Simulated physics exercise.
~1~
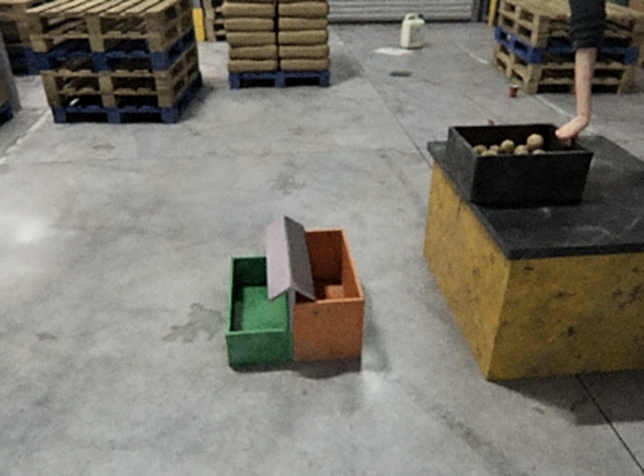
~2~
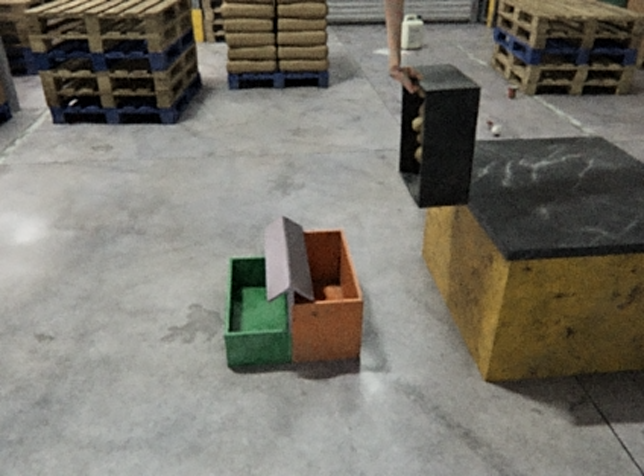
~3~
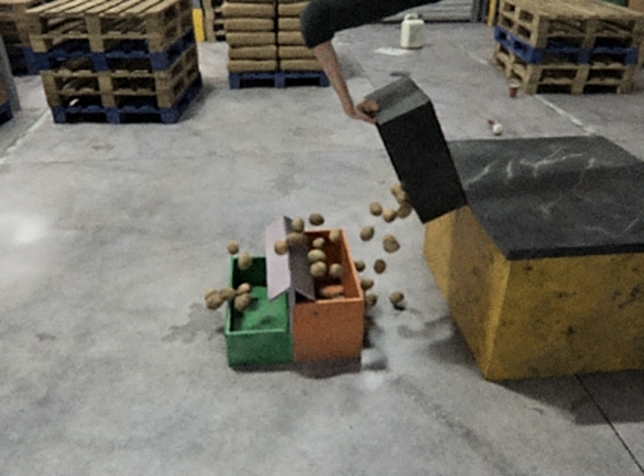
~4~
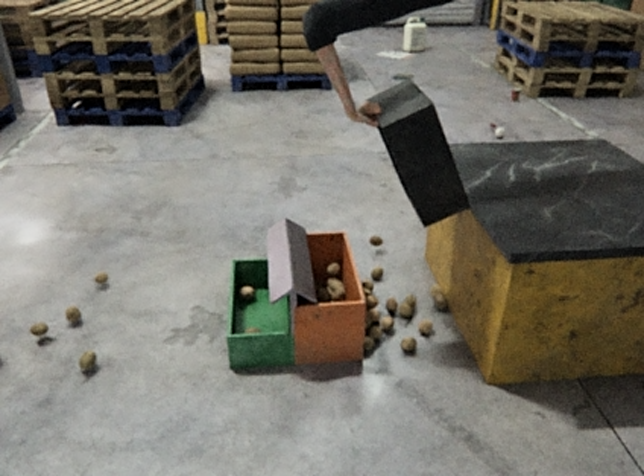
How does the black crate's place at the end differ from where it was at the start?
At the start it sat upright on top of the bench, and by the end it was further left, tipped steeply over the bench's left edge with its open side facing down.
Potatoes tumbled out of a black crate as a person's hand tipped it over the edge of a bench, bouncing around the orange box and green tote below, and they ended up scattered in both containers and on the floor either side.
